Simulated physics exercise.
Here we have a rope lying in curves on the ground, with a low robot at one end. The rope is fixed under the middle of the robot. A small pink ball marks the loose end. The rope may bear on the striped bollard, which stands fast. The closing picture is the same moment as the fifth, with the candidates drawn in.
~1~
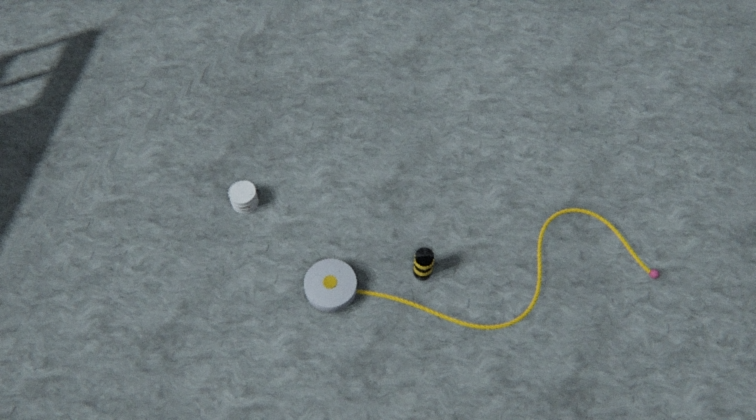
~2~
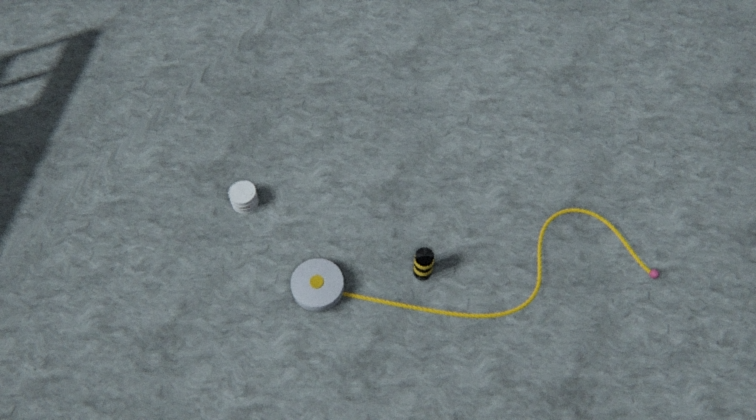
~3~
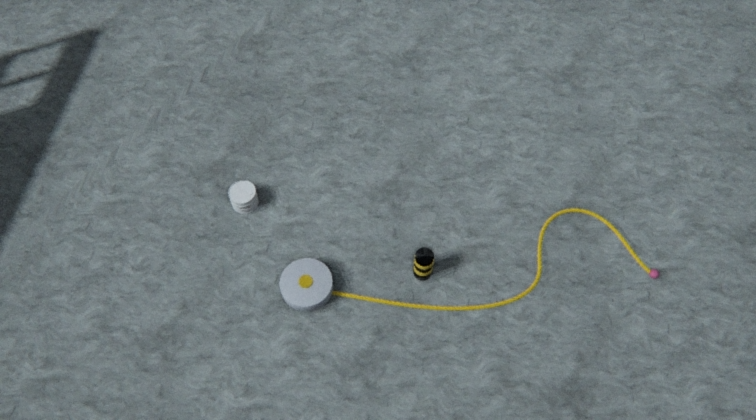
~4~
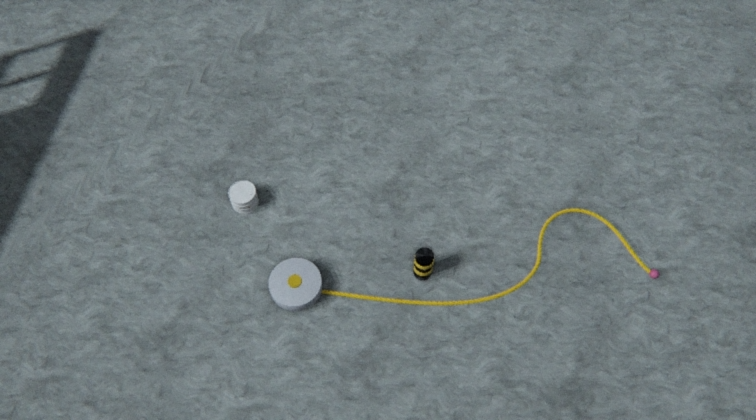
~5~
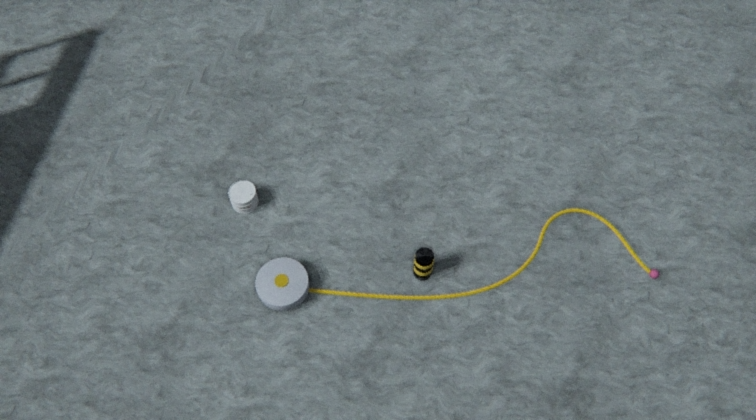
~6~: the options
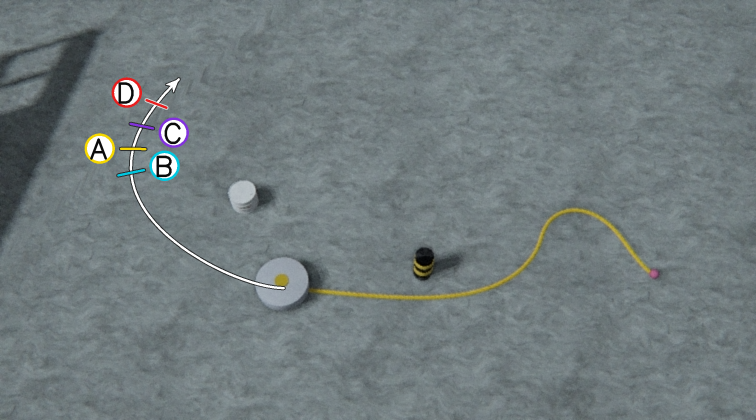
The clip opens on grey ground where a low round robot sits at the left end of a curving yellow rope, near a striped bollard and a white tub. The robot slides slowly left, drawing the rope's nearer curve straighter and closer below the bollard, while the far end stays still.
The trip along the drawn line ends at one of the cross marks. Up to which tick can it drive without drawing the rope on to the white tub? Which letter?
A is the last safe stop.
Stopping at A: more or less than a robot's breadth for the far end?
More.
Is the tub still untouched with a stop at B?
Yes.
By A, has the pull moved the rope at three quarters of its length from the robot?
Yes.
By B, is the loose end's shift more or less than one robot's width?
More.
On the copy, A at (133, 149); B at (131, 173); C at (142, 126); D at (156, 104); the route from (284, 288) via (142, 206) to (179, 79).
On A. First, robot (198, 255), middle of the rope (424, 282), free end (637, 261).
Then, robot (140, 202), middle of the rope (345, 267), free end (559, 259).
Finally, robot (130, 144), middle of the rope (299, 245), free end (509, 267); only the bollard has been touched, if anything.
By contrast, B is safe but short; C brings the rope against the tub; D brings the rope against the tub.
